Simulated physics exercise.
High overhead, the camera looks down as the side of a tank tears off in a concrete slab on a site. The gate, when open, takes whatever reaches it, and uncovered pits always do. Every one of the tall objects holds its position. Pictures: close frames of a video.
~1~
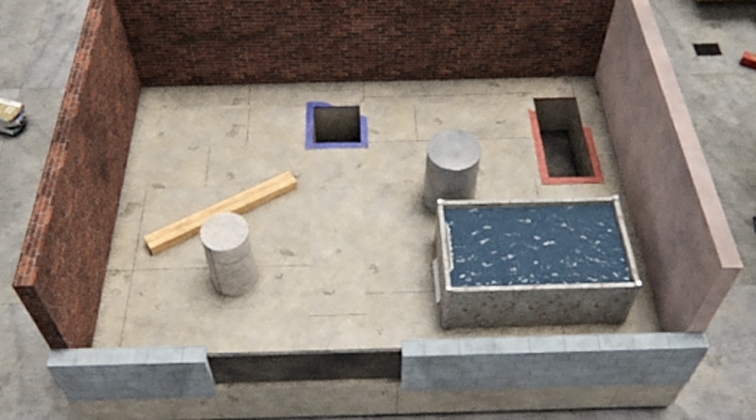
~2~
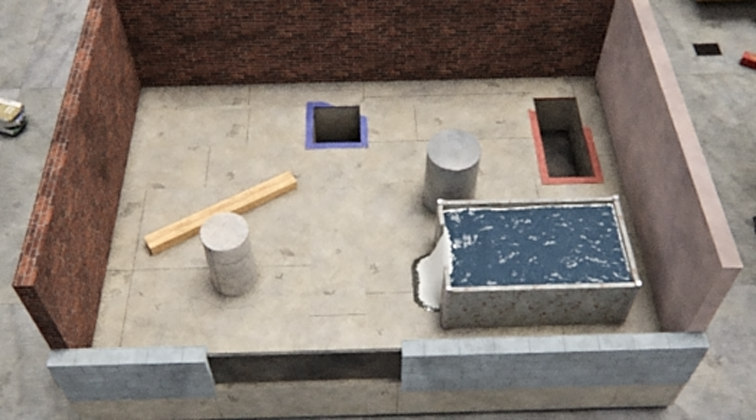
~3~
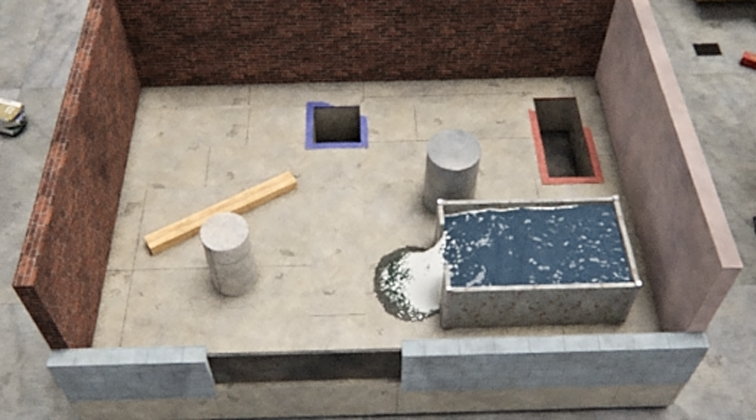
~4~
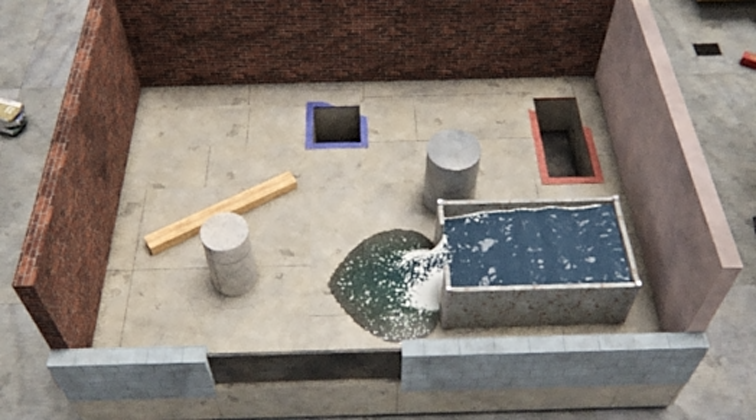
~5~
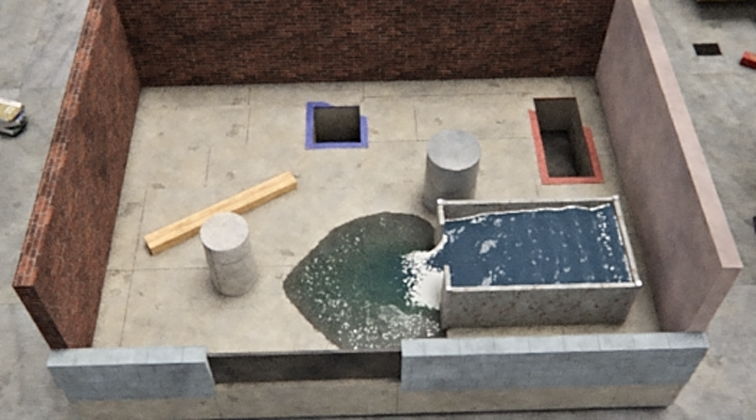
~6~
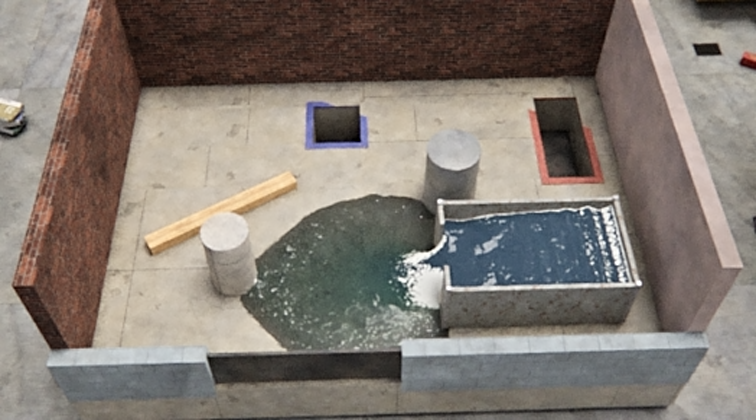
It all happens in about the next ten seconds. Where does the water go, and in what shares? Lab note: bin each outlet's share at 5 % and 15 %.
Bins - gate: Under 5 %; blue pit: 5 to 15 %; red pit: Under 5 %.
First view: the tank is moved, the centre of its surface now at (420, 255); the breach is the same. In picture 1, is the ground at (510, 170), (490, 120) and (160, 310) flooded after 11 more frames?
Location one: Bone dry; location two: Bone dry; location three: Soaked.
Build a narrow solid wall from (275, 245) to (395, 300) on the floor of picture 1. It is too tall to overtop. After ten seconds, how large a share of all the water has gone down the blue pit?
Blue: 20 %.
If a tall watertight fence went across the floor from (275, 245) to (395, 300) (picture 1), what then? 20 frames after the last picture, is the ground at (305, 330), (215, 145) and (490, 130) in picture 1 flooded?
Swamped, swamped, untouched.
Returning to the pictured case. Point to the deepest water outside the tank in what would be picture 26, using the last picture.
Somewhere around (169, 362).
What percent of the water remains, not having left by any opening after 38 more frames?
That comes to around 96 in a hundred.
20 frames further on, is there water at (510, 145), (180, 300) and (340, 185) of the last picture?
Point by point: Unwetted; swamped; swamped.
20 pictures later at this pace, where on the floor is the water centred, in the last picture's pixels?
Estimate: (345, 277).
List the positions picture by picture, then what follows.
In the first frame, the water tank at (535, 245) is whole and still.
In the second frame, the front is at (425, 260), out from the gap at (444, 269).
In the third frame, water pours out at (444, 270) and has run to (381, 271).
In the fourth frame, water pours out at (443, 272) and has run to (336, 280).
In the fifth frame, the front is at (290, 284), out from the gap at (443, 271).
In the sixth frame, the front is at (248, 300), out from the gap at (443, 271).
A moment on, water covers 30 % of the floor; the gate 0 %, the blue pit 0 %, the red pit 0 %.
Next, water covers 45 % of the floor; the gate 0 %, the blue pit 0 %, the red pit 0 %.
Then, water covers 50 % of the floor; the gate 0 %, the blue pit 1 %, the red pit 0 %.
Later, water covers 60 % of the floor; the gate 0 %, the blue pit 3 %, the red pit 0 %.
In the end, water covers 85 % of the floor; the gate 0 %, the blue pit 13 %, the red pit 1 %.
